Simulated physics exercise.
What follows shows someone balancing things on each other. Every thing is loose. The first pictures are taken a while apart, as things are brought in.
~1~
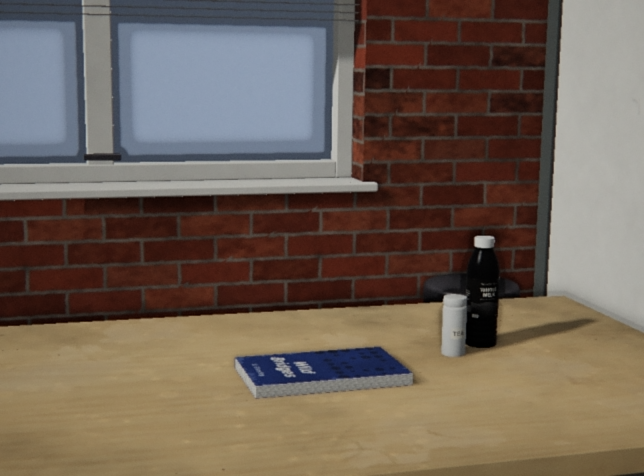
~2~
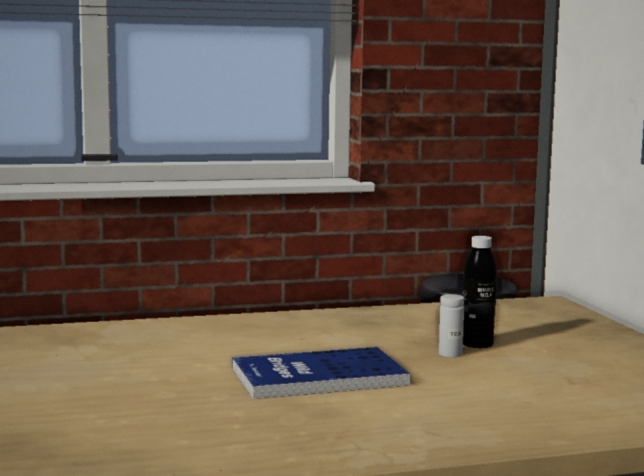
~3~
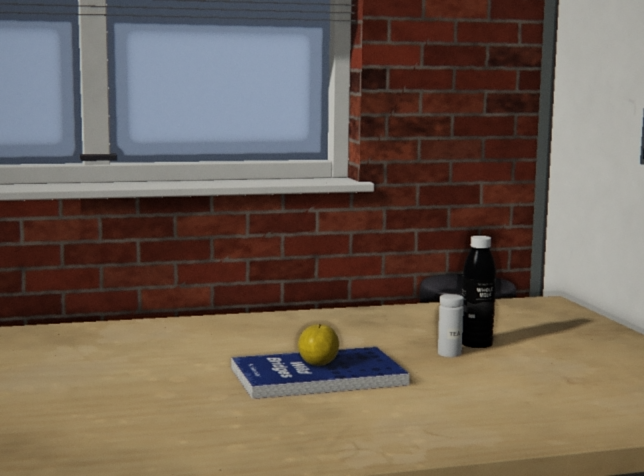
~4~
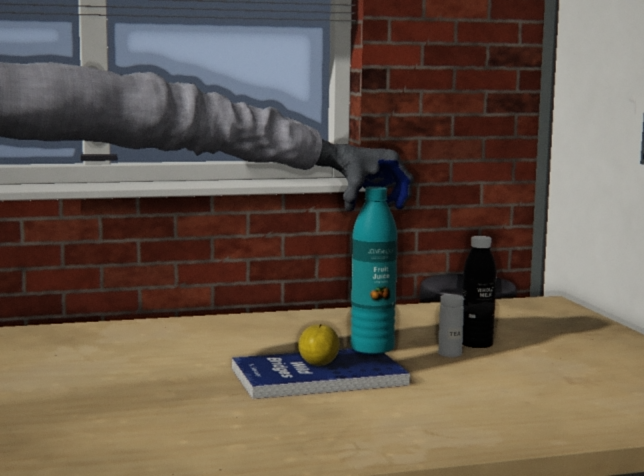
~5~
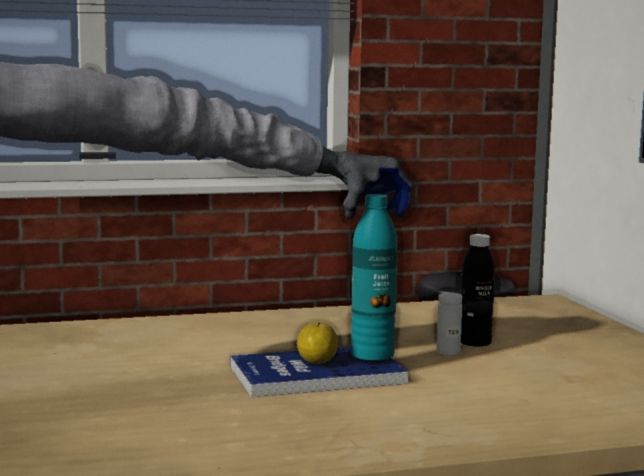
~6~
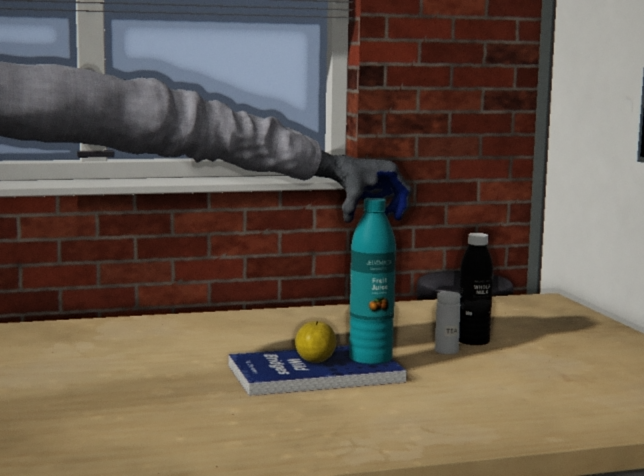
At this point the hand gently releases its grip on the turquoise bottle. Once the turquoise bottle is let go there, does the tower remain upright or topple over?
My guess is the pile will be stable.
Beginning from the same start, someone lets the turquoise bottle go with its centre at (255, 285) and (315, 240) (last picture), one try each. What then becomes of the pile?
On the first release the pile stays intact, while on the second it caves in.
Then, 0.20 s after the last picture, nothing has stirred.
Then, 0.40 s after the last picture, turquoise bottle resting near (373, 280).
At rest, all 5 in place. Seen from the same camera at the end, turquoise bottle near (373, 280). The pile keeps its balance.
